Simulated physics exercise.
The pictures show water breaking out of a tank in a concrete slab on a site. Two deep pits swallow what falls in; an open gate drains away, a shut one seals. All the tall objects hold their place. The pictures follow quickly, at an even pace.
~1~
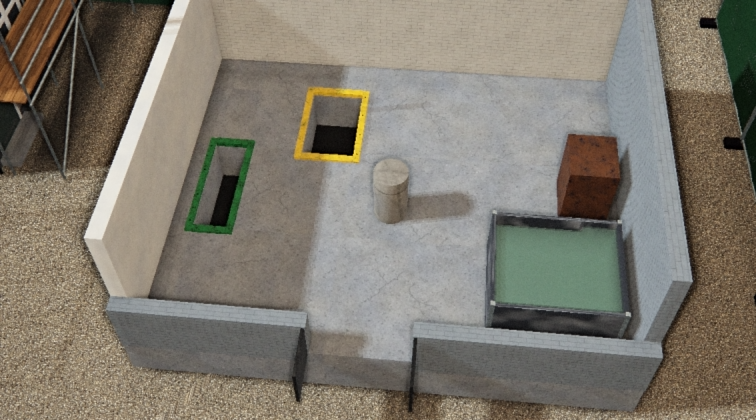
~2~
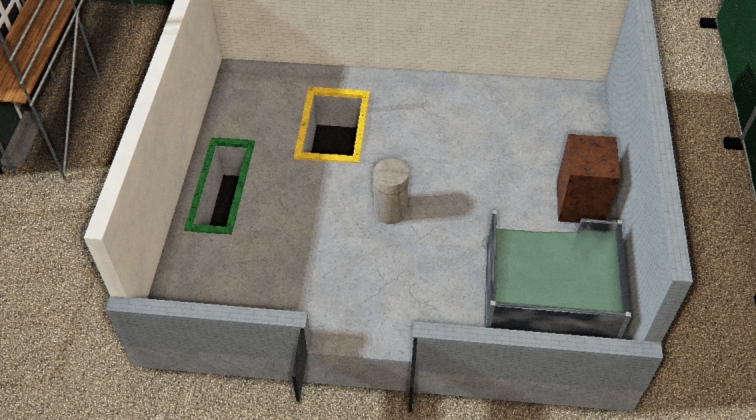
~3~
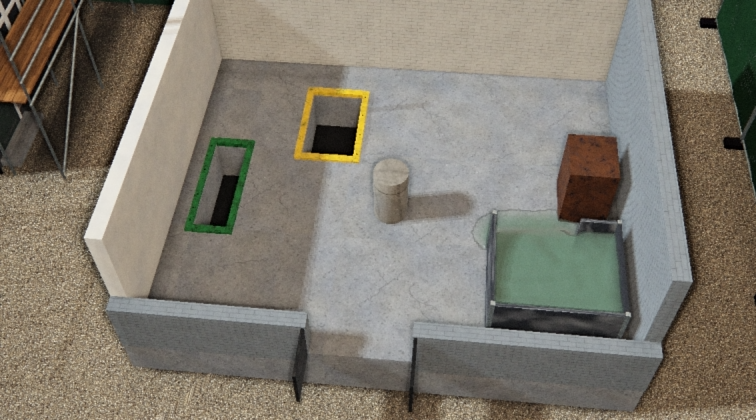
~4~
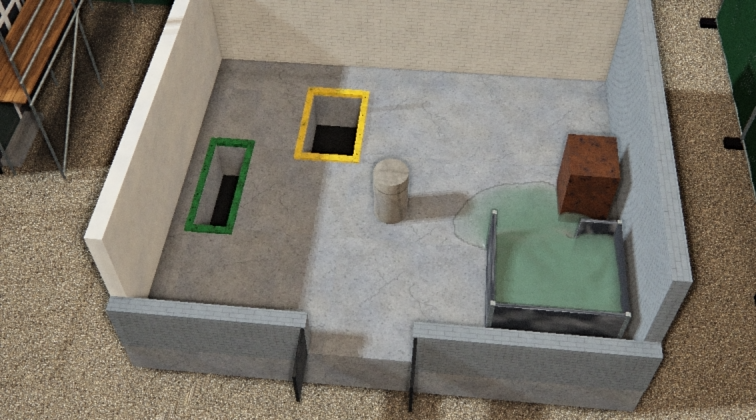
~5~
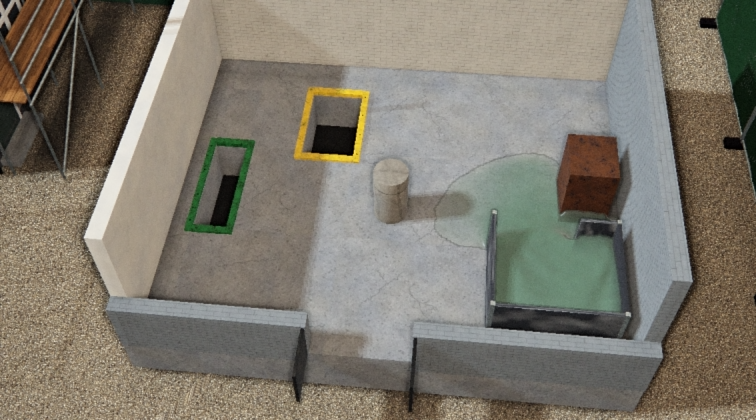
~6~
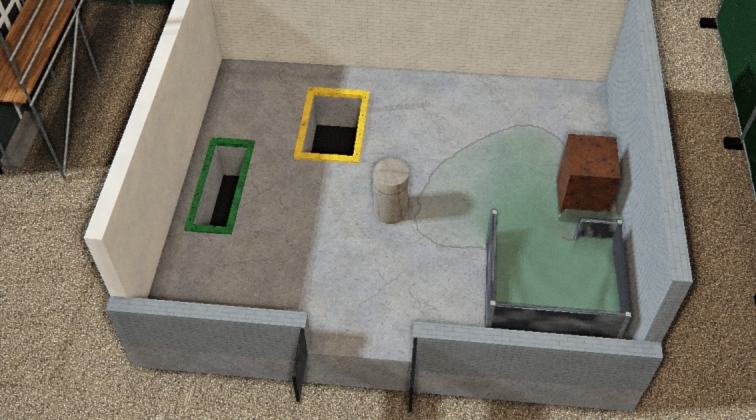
A tank of green water stands at the lower right of a walled concrete slab with gravel around it, seen from high above by a camera that stays still. A rust-brown block sits behind it, a pale round post near the middle, and yellow-edged and green-edged pits to the left. The tank's far side opens and water pours out, spreading backward and leftward around the block toward the post.
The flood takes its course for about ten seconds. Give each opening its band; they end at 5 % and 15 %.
In the end: The gate takes under 5 %; the yellow pit takes over 15 %; the green pit takes between 5 and 15 %.
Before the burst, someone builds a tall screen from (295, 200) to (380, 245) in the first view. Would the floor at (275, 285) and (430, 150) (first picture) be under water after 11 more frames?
In turn: Free of water, under water.
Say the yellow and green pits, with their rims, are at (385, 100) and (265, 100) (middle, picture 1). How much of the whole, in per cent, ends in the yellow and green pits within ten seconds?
In per cent: Yellow 40, green 2.
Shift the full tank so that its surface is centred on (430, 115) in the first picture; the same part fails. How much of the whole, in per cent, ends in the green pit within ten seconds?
In per cent: Green 14.
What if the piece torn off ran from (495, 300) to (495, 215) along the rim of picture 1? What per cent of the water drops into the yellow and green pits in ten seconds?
Per cent: Yellow 2, green 30.
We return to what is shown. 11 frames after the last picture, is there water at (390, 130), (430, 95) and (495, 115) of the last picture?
In that order: Wet, under water, under water.
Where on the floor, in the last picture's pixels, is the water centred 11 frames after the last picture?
I would point to (513, 194).
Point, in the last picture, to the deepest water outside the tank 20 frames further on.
Around (215, 82).
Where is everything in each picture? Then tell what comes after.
In the first frame, the open tank at (557, 265) is whole and still.
In the second frame, water pours out on the open tank's far side and has run to (485, 246).
In the third frame, the front is at a hidden place, out from the gap on the open tank's far side.
In the fourth frame, water pours out on the open tank's far side and has run to (548, 186).
In the fifth frame, the front is at (544, 159), out from the gap on the open tank's far side.
In the sixth frame, the front is at (516, 130), out from the gap on the open tank's far side.
A moment on, water covers 35 % of the floor; the gate 0 %, the yellow pit 0 %, the green pit 0 %.
Next, water covers 45 % of the floor; the gate 0 %, the yellow pit 2 %, the green pit 0 %.
Then, water covers 55 % of the floor; the gate 0 %, the yellow pit 6 %, the green pit 0 %.
Later, water covers 65 % of the floor; the gate 0 %, the yellow pit 12 %, the green pit 2 %.
In the end, water covers 90 % of the floor; the gate 0 %, the yellow pit 19 %, the green pit 7 %.
